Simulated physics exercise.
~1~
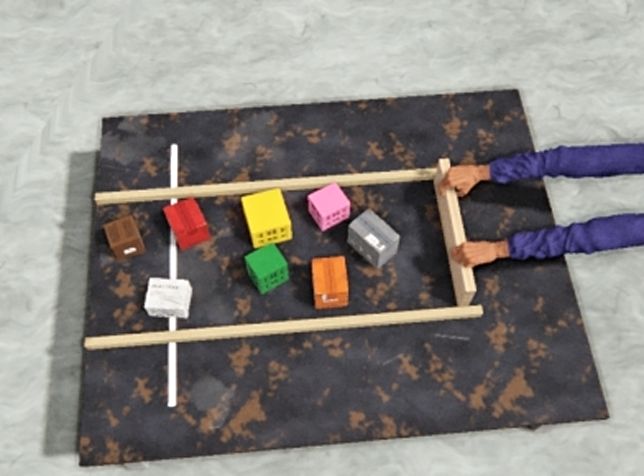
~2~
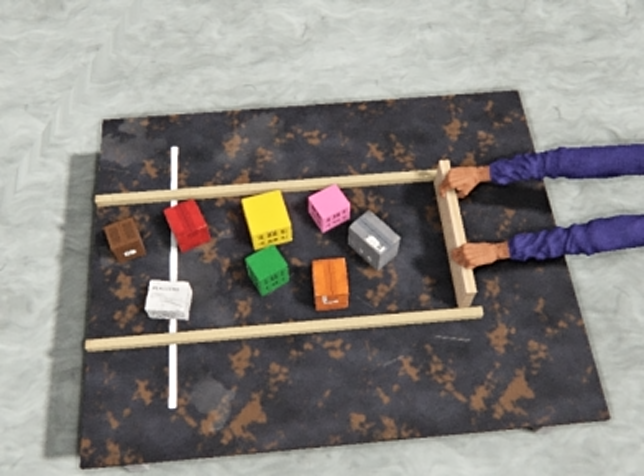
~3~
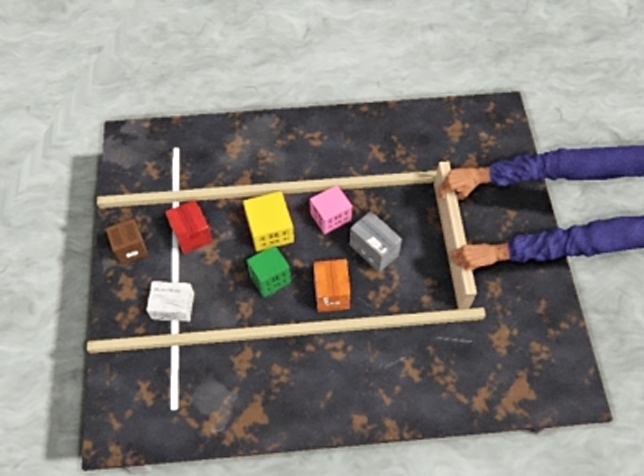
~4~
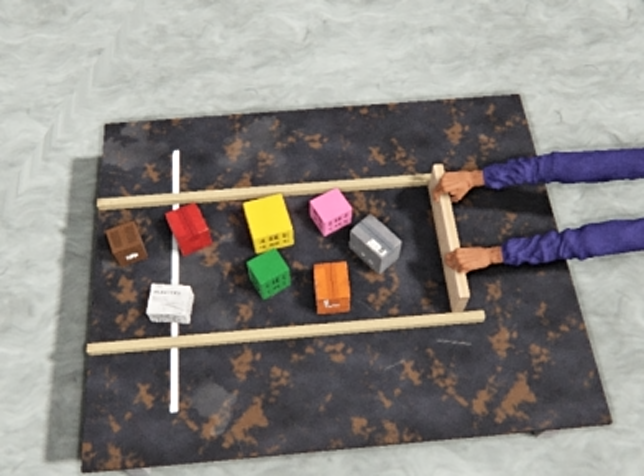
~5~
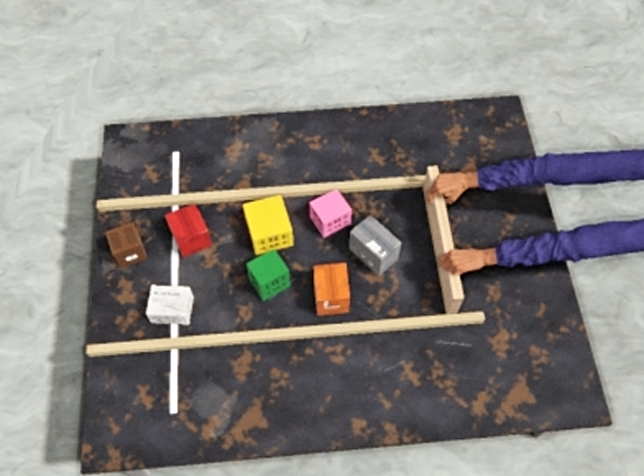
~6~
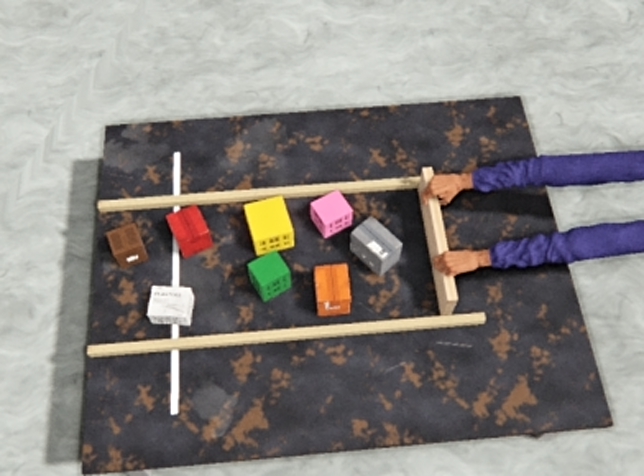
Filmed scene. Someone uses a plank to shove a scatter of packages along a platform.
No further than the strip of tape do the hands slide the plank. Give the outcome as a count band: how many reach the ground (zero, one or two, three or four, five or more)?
Honestly, the ones lost over the side add up to one, maybe two.
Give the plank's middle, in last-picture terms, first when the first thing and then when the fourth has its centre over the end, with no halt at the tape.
It sits near (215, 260), and then near (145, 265).
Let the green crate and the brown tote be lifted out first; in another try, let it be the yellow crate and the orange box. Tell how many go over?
1 in the first case and 0 in the second.
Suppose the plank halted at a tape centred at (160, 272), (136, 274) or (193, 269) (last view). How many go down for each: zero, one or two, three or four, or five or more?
Result per tape, in order - either one or two / more than four / either one or two.
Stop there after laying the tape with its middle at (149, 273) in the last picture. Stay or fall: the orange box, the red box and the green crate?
The orange box keeps its spot, while the red box goes down and the green crate keeps its spot.
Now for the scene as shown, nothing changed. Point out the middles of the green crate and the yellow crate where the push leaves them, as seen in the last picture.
Listed in order, first is (126, 283) and the other is (122, 239).
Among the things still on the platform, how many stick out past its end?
Answer: 0.
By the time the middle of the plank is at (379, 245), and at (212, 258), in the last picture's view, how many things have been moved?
Well, it's 1 at the first one and 8 at the second.
A little later, none off yet; brown tote at rest near (128, 247); white box at rest near (171, 306); red box at rest near (190, 231).
Next, none off yet; brown tote shifted about its own width near (105, 249); white box moving near (169, 309); red box shifted about its own width near (135, 236).
When it is over, the number that fall off is one or two; down, red box and brown tote.
